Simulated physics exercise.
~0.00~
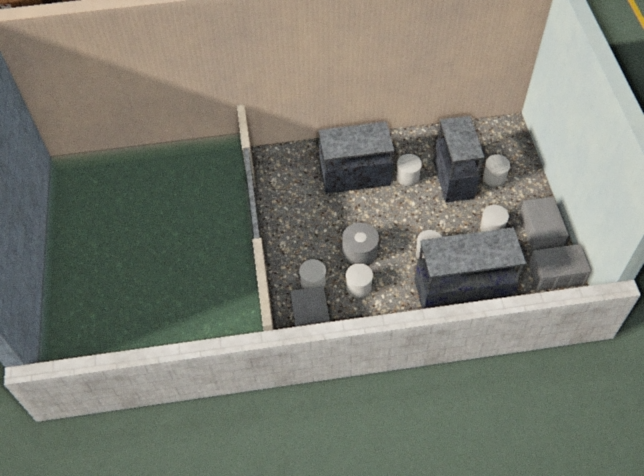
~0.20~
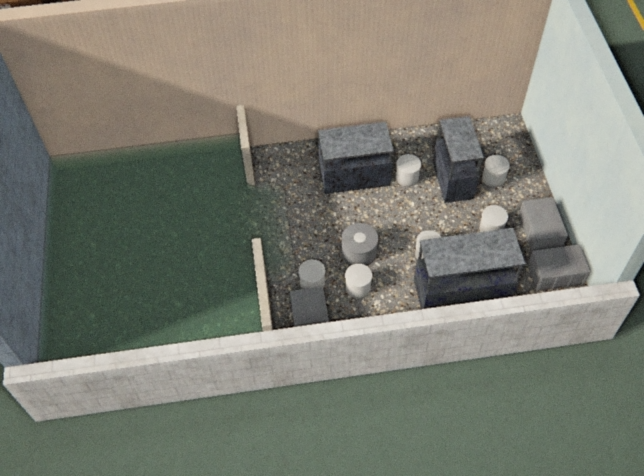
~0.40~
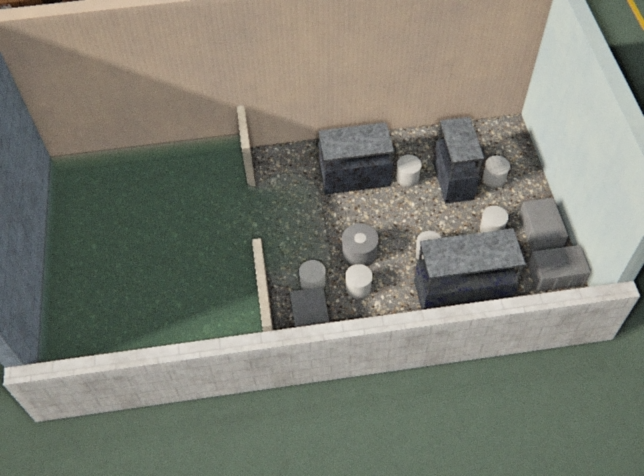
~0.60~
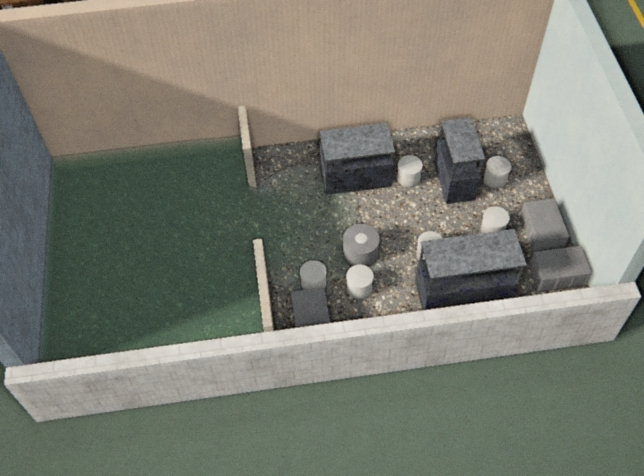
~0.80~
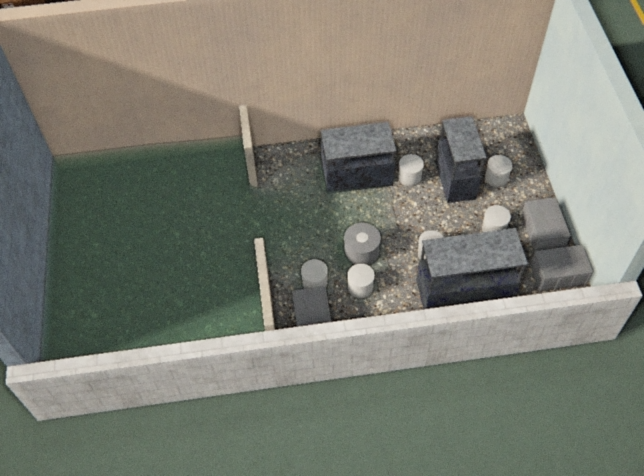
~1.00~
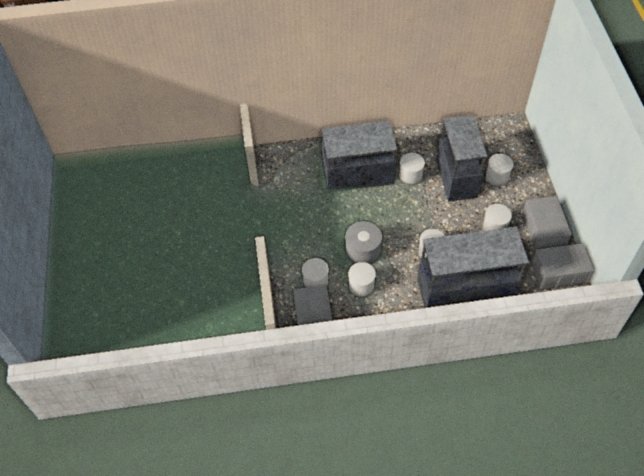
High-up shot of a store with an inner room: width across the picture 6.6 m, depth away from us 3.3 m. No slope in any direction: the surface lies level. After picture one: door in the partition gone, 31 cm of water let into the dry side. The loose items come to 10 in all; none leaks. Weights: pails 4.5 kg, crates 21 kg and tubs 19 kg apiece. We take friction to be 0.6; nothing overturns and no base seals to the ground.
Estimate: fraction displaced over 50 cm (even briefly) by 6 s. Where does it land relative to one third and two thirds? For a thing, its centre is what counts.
It lands in between.
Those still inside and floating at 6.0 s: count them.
That would be 9 of them.
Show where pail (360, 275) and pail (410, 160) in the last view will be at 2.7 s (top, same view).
Approx. (398, 315); approx. (394, 129).
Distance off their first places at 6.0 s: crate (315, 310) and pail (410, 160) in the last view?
That comes to 0 cm for the first and 60 cm for the second.
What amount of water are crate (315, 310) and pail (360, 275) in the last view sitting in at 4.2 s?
I'd estimate 7 cm for the first and 8 cm for the second.
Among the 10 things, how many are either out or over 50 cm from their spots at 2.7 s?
By that point, 3.
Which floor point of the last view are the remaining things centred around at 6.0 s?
About (461, 246).
After 1.4 s 0 of 10 are over 50 cm from their spots; 0 afloat.
After 2.7 s 3 of 10 are over 50 cm from their spots; 3 afloat.
After 4.2 s 4 of 10 are over 50 cm from their spots; 7 afloat.
After 6.0 s 6 of 10 are over 50 cm from their spots, and 6 have been at some point; 9 afloat.
